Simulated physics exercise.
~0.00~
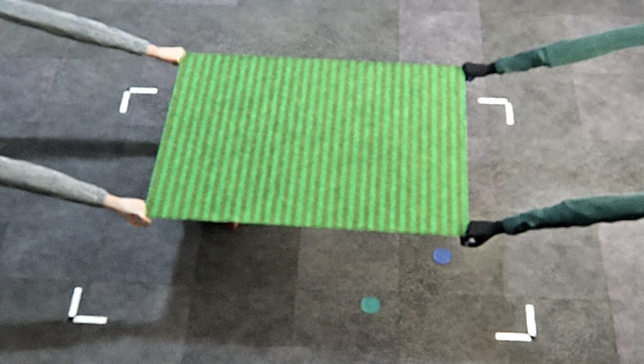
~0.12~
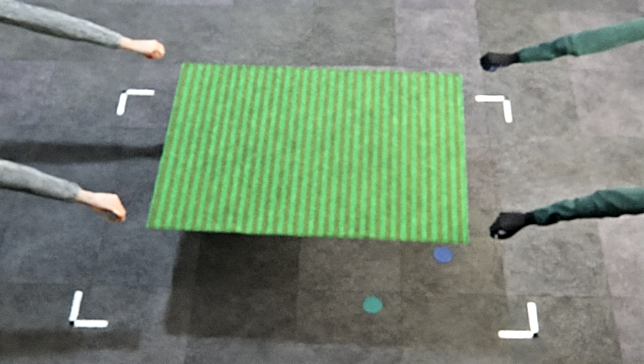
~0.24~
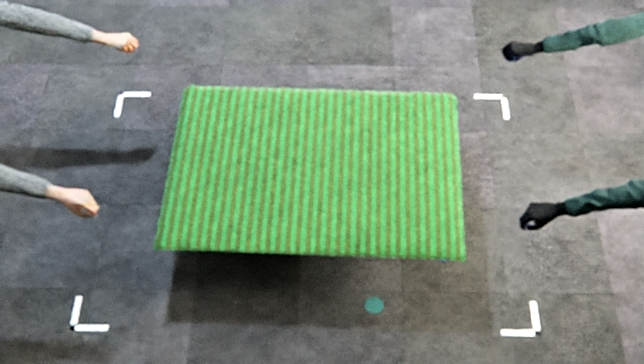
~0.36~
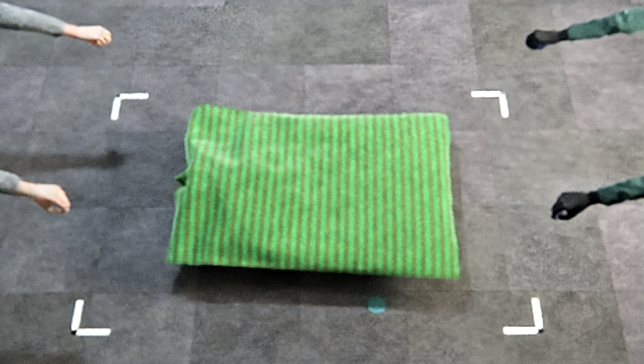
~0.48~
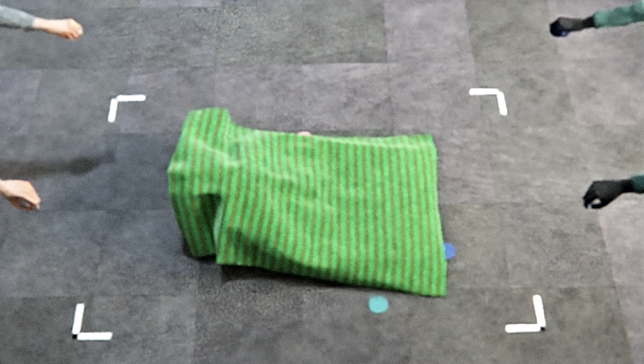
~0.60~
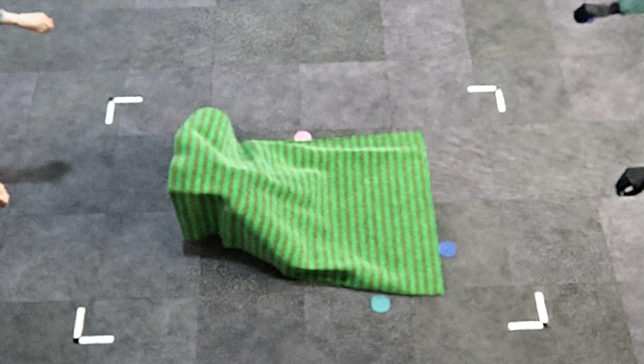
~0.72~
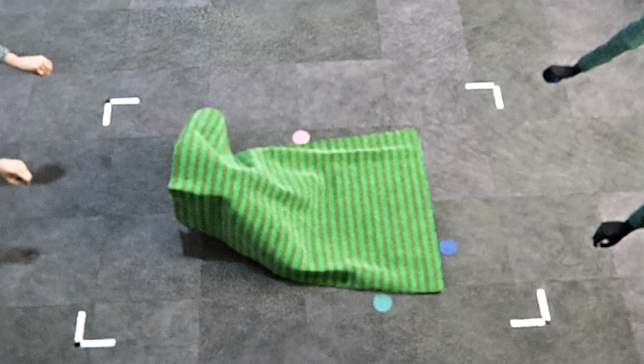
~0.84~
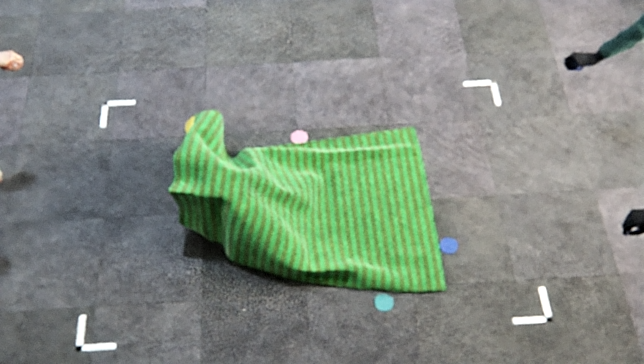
A green striped blanket, held flat by four hands, dropped when they let go and drew back, draping over something lumpy on the left and lying flatter on the right, with pink, blue and teal discs still showing around its edges.
